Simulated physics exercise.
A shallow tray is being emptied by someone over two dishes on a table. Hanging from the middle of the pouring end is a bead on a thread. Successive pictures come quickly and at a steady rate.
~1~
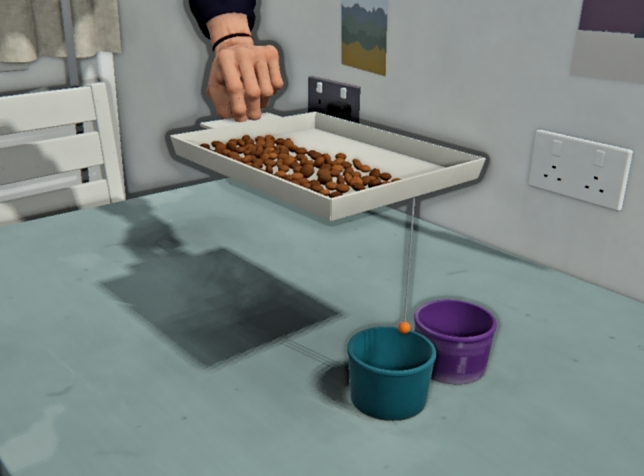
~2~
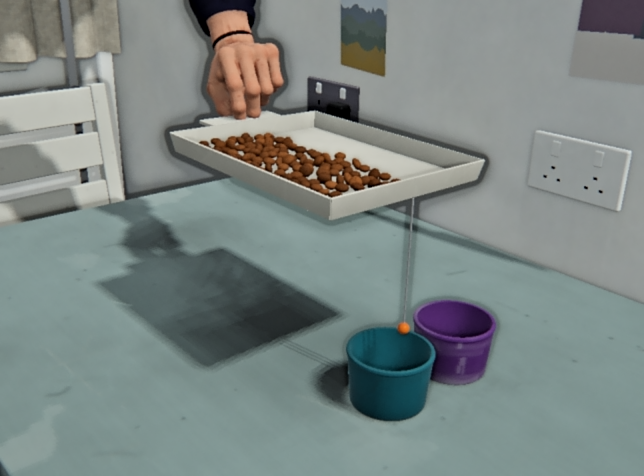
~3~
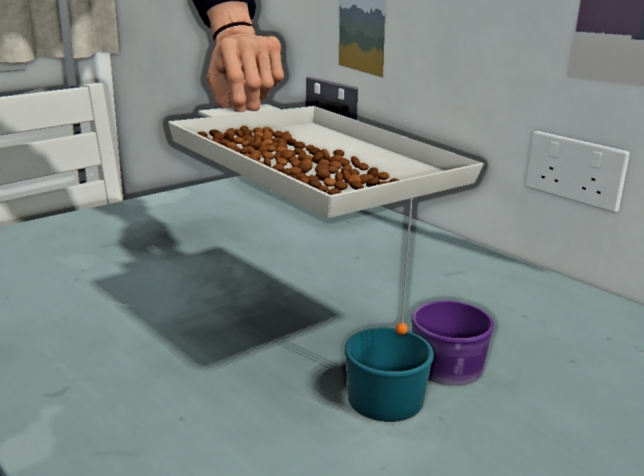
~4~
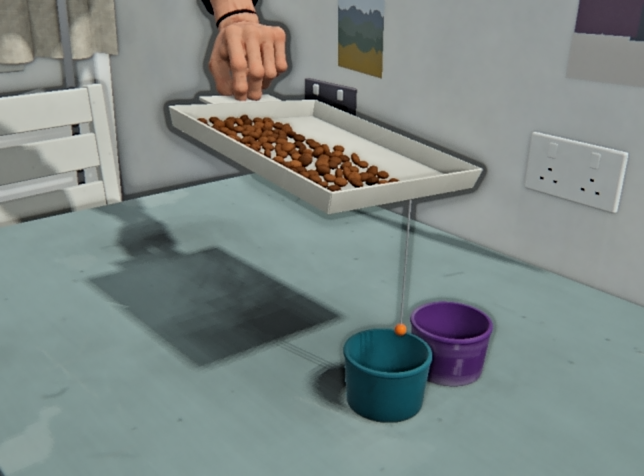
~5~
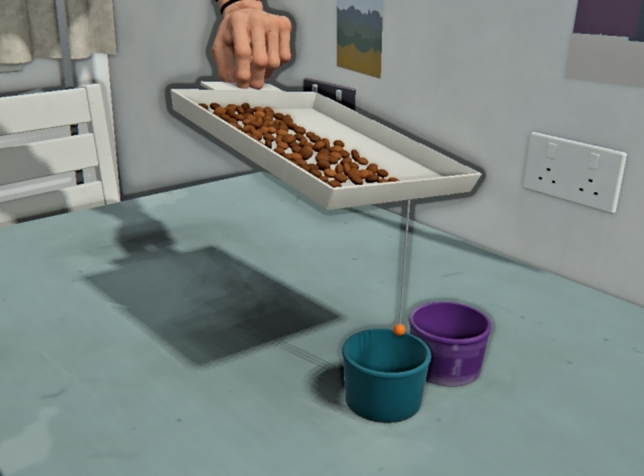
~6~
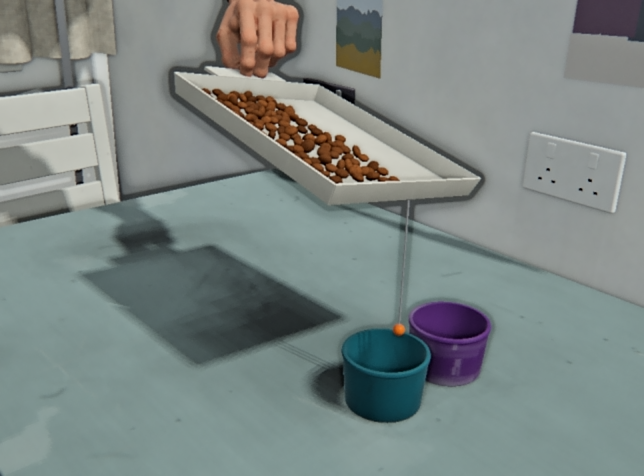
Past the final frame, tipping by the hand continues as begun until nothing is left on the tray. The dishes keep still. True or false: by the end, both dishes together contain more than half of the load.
True.
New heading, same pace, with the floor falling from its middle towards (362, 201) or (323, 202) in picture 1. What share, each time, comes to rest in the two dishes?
You'd get 0 per cent the first time and 0 per cent the second time.
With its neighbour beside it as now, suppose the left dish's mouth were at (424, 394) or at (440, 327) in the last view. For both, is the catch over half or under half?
Result, first place: Not as much as half; second place: Exceeding half.
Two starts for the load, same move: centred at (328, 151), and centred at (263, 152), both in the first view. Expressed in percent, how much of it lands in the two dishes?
It would be roughly 90 per cent for the first and roughly 70 per cent for the second.
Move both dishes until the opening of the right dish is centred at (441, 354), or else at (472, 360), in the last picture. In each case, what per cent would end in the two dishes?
0 and 0 in a hundred.
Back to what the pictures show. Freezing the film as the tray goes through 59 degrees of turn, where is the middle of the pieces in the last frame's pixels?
The middle of the pieces sits at roughly (433, 180).
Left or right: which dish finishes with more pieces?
It's the one placed right that wins here.
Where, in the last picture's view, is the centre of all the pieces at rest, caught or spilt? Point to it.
The centre ends up roughly at (449, 351).
Soon after the last picture, tray tipped steeply; nearly all on the tray; a stray few in the right dish; a small part in the air.
A little later, tray tipped right over; about a quarter on the tray; about half in the right dish; a small part outside both; a small part in the air.
Later still, tray tipped past a quarter turn; nearly all in the right dish; a small part outside both.
At rest, tray tipped past a quarter turn; none in the left dish; nearly all in the right dish; a small part outside both.
